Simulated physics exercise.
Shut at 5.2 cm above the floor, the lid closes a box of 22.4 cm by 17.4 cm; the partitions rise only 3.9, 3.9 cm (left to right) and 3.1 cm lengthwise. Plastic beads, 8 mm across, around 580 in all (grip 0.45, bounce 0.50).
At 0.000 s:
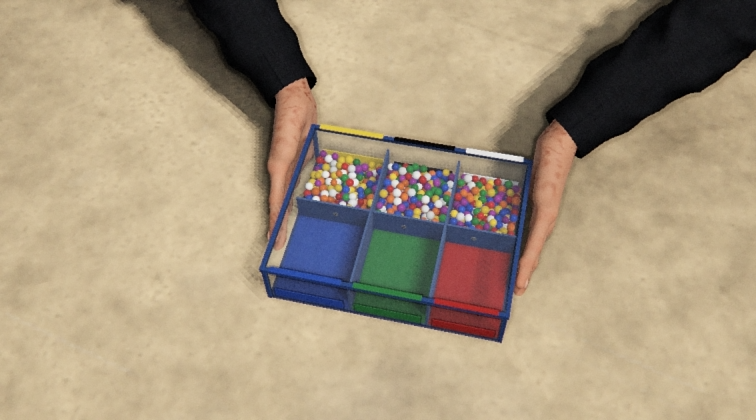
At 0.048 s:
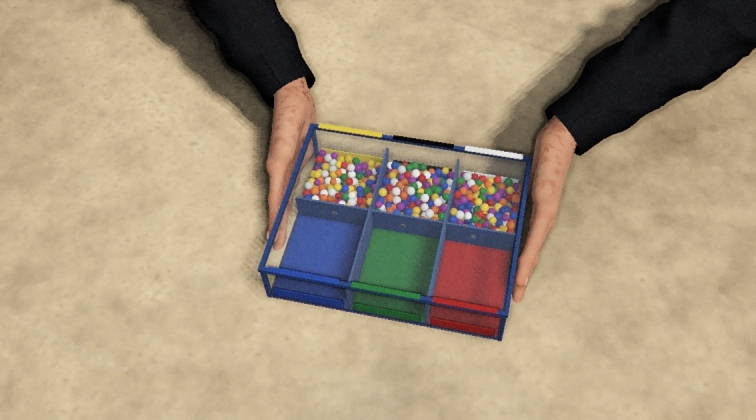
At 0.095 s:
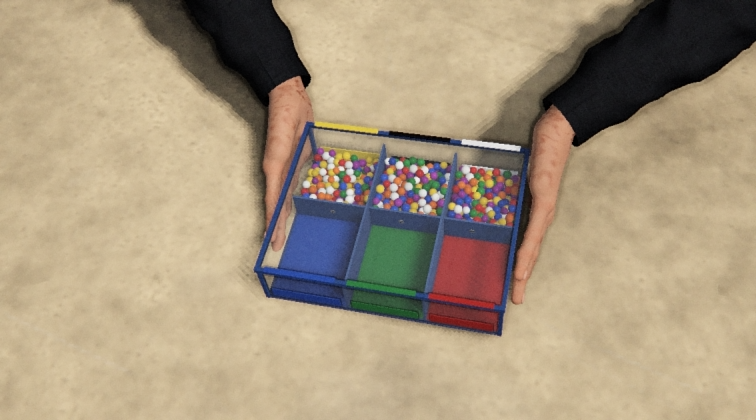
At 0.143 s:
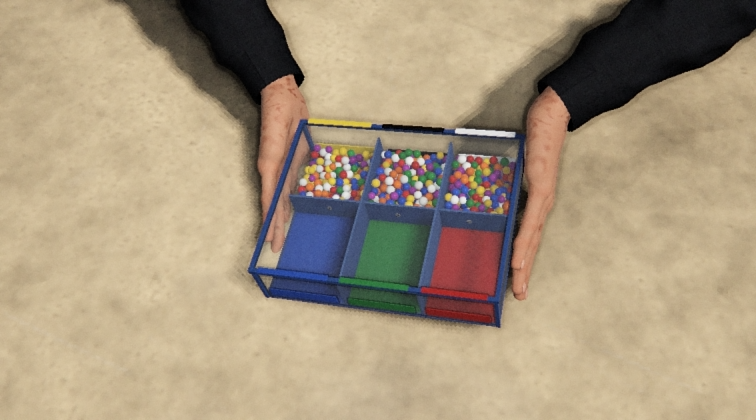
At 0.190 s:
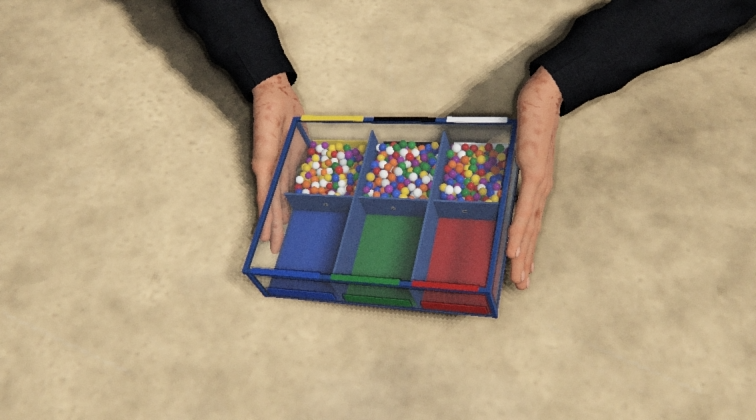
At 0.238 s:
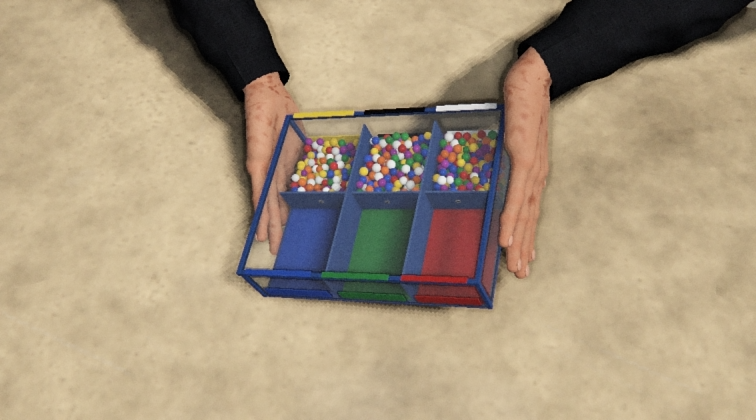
The video shows two hands in dark sleeves holding a clear-lidded, blue-framed box, with multicoloured beads in its three far compartments and blue, green and red near ones empty, as they gradually turn and tilt it slightly leftward.
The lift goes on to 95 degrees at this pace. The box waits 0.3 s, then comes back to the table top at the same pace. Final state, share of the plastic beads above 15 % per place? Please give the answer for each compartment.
Red compartment N, blue compartment Y, green compartment N, yellow compartment Y, white compartment Y, black compartment Y.
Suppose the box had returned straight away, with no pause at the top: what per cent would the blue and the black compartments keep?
Then, in per cent: Blue 20, black 30.
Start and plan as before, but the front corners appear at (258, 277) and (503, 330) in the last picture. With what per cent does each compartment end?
By the end red holds 35%, blue holds 20%, green holds 35%, yellow holds 5%, white holds 5% and black holds 5%.
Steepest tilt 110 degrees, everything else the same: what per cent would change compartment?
40 %.
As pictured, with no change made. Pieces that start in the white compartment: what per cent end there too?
Around 60 %.
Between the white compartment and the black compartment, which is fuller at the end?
The black compartment.
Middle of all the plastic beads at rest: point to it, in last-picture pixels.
In the last view, approximately (380, 205).
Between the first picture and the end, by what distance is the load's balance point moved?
Displacement: Near 4.0 cm.
After 1.16 s, tilt 95 degrees; blue 15 %, green 5 %, yellow 25 %, white 25 %, black 30 %.
Then, at 1.77 s, tilt 49 degrees; blue 20 %, yellow 25 %, white 20 %, black 30 %.
After 2.43 s, tilt 0 degrees; blue 20 %, yellow 25 %, white 20 %, black 30 %.
By 3.0 s all is still; red 0 %, blue 20 %, green 0 %, yellow 25 %, white 20 %, black 30 %.
